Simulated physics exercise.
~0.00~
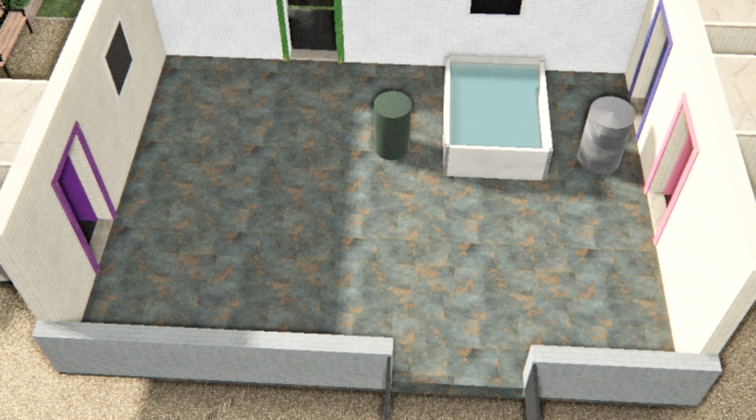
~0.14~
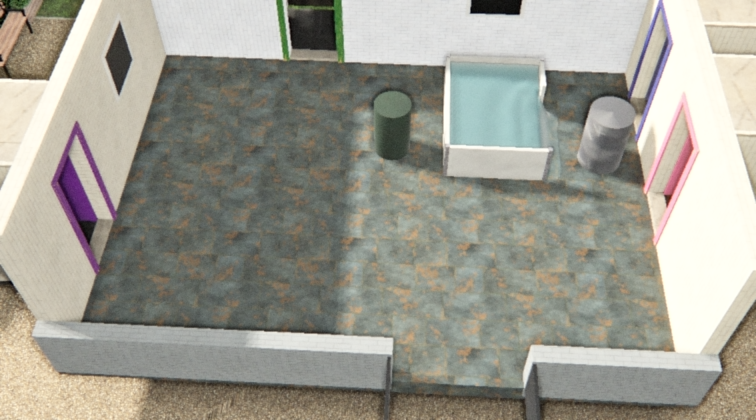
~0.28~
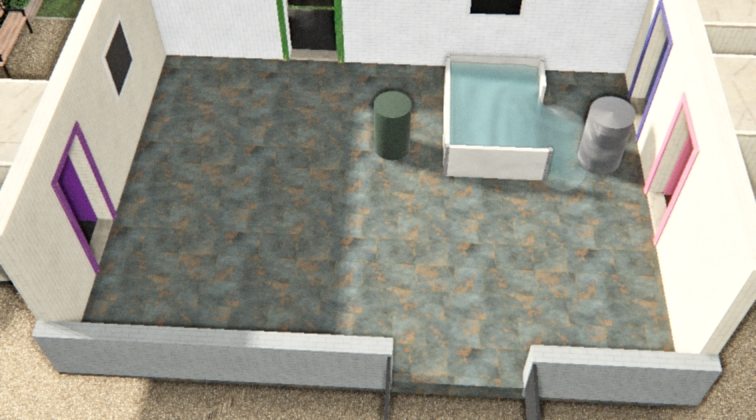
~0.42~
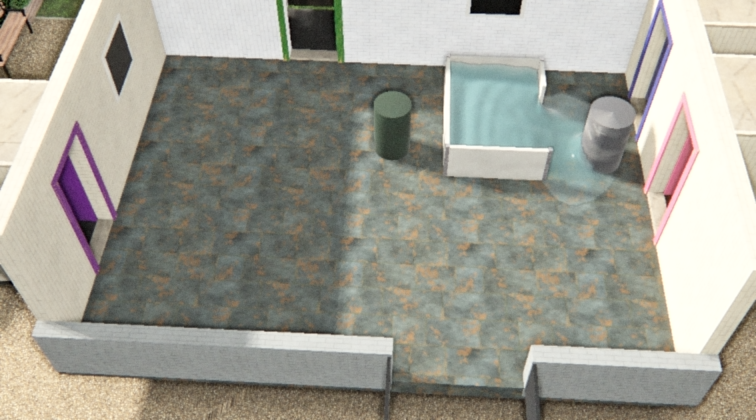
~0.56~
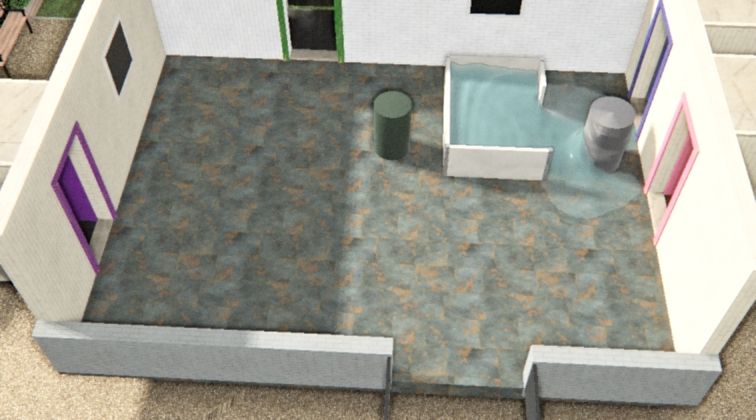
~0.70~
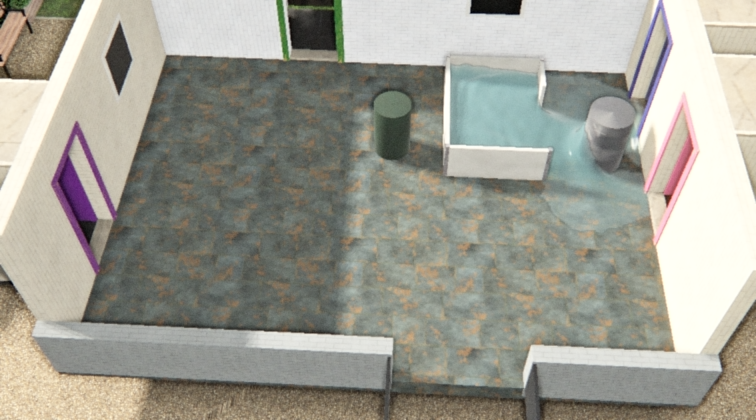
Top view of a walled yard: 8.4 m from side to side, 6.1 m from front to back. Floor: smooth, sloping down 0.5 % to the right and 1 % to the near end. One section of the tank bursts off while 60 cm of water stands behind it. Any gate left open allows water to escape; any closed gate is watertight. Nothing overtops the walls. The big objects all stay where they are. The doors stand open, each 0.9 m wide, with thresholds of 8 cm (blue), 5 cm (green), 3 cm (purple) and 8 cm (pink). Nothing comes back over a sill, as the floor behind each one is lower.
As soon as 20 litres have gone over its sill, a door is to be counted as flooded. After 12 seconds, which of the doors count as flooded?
Blue door: Flooded; green door: Not flooded; purple door: Not flooded; pink door: Flooded.
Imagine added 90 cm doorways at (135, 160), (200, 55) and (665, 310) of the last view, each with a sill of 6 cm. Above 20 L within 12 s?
Well, the first is on the low side, the second is on the low side, and the third is on the high side.
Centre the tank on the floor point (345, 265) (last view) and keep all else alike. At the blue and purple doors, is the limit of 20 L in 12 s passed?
For the blue door, the amount is acceptable; for the purple door, the amount is acceptable.
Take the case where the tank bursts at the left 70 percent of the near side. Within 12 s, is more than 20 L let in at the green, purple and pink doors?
Green door doesn't reach it, purple door doesn't reach it, pink door doesn't reach it.
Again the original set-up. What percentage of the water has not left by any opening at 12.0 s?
Some 70 out of every hundred parts.
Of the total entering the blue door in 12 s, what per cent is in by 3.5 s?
That works out near 80%.
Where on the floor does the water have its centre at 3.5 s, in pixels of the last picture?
Centre: Roughly (548, 176) px.
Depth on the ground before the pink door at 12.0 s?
Depth: Approx. 4.5 cm.
After 1.4 s water covers 10 % of the floor and is deepest (41 cm) near (577, 158); blue door 17 cm at the sill, 93 L in, green door not reached, purple door not reached, pink door 16 cm at the sill, 19 L in.
After 2.2 s water covers 20 % of the floor and is deepest (32 cm) near (670, 380); blue door 17 cm at the sill, 192 L in, green door not reached, purple door not reached, pink door 16 cm at the sill, 58 L in.
After 3.5 s water covers 25 % of the floor and is deepest (22 cm) near (668, 368); blue door 18 cm at the sill, 269 L in, green door not reached, purple door not reached, pink door 10 cm at the sill, 85 L in.
After 7.0 s water covers 55 % of the floor and is deepest (14 cm) near (617, 377); blue door 10 cm at the sill, 335 L in, green door 2 cm at the sill, 0 L in, purple door not reached, pink door 7 cm at the sill, 89 L in.
After 12.0 s water covers 75 % of the floor and is deepest (8 cm) near (668, 368); blue door 5 cm at the sill, 339 L in, green door 1 cm at the sill, 0 L in, purple door 3 cm at the sill, 0 L in, pink door 4 cm at the sill, 89 L in.
